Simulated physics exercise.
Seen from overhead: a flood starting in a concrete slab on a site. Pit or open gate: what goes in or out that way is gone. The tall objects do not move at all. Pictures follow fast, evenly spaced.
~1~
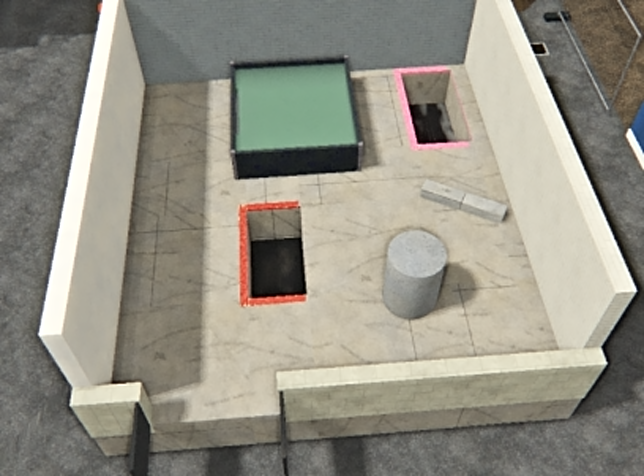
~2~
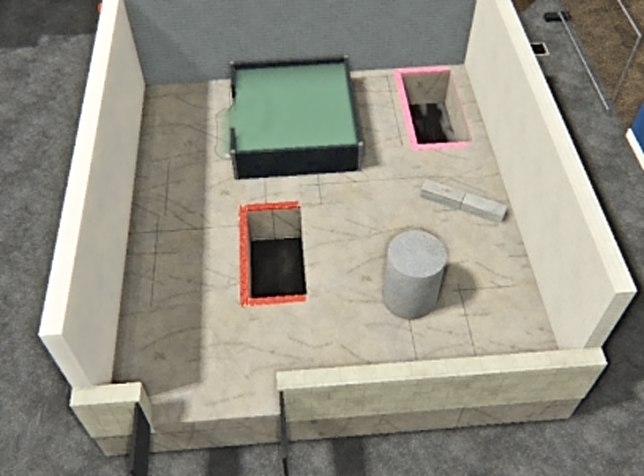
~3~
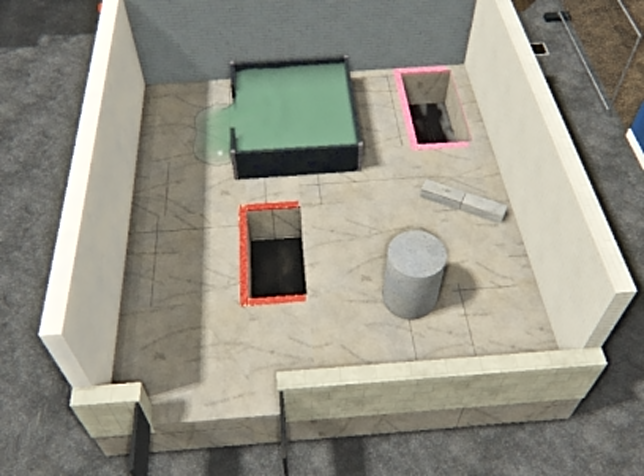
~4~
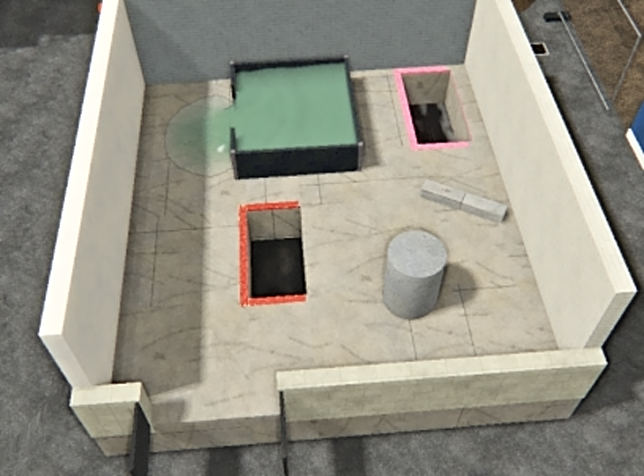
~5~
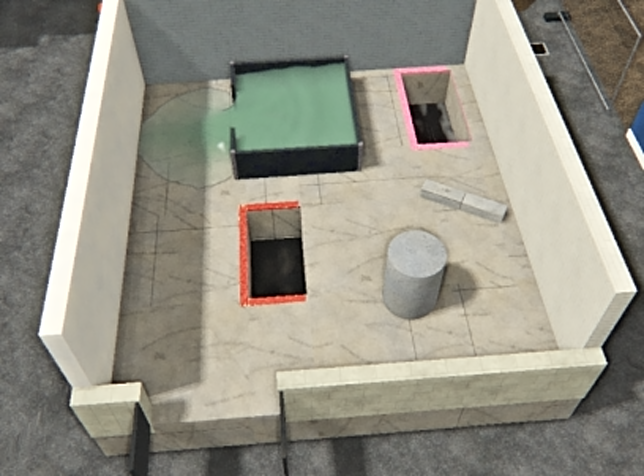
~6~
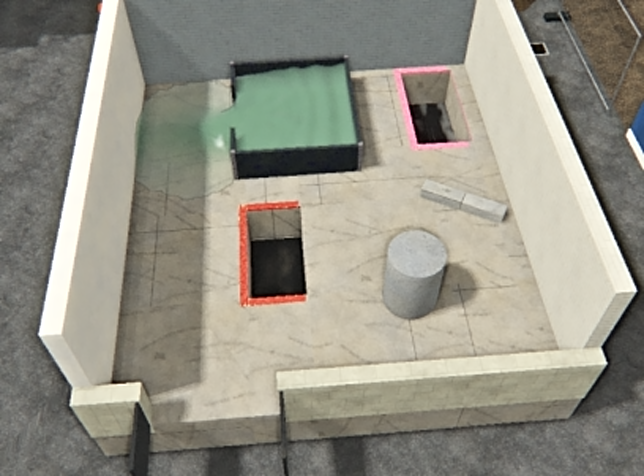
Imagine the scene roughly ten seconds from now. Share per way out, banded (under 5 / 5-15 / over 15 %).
Banded: Gate over 15 %, red pit 5-15 %, pink pit 5-15 %.
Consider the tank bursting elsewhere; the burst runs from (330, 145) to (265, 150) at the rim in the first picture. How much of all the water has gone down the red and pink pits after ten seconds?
The red pit gets 50 per cent and the pink pit 0 per cent.
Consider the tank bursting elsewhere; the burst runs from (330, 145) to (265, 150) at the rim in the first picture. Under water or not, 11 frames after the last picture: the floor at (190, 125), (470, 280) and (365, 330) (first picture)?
Note, points one to three: Unreached / reached and soaked / reached and soaked.
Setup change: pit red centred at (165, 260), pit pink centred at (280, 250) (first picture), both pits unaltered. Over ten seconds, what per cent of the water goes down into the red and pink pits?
Of everything, red catches 45 per cent while pink catches 2 per cent.
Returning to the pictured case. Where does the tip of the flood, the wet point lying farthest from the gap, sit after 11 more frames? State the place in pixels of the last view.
Near (117, 340).
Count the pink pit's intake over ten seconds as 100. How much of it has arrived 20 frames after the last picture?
Close to 0 percent.
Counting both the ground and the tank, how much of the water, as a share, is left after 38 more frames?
Estimate: Close to 82 %.
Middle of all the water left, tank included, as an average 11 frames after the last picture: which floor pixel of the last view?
At roughly (244, 135).
A moment on, water covers 15 % of the floor; the gate 0 %, the red pit 0 %, the pink pit 0 %.
Next, water covers 25 % of the floor; the gate 0 %, the red pit 0 %, the pink pit 0 %.
Then, water covers 45 % of the floor; the gate 1 %, the red pit 1 %, the pink pit 0 %.
Later, water covers 50 % of the floor; the gate 10 %, the red pit 4 %, the pink pit 5 %.
In the end, water covers 60 % of the floor; the gate 22 %, the red pit 7 %, the pink pit 10 %.
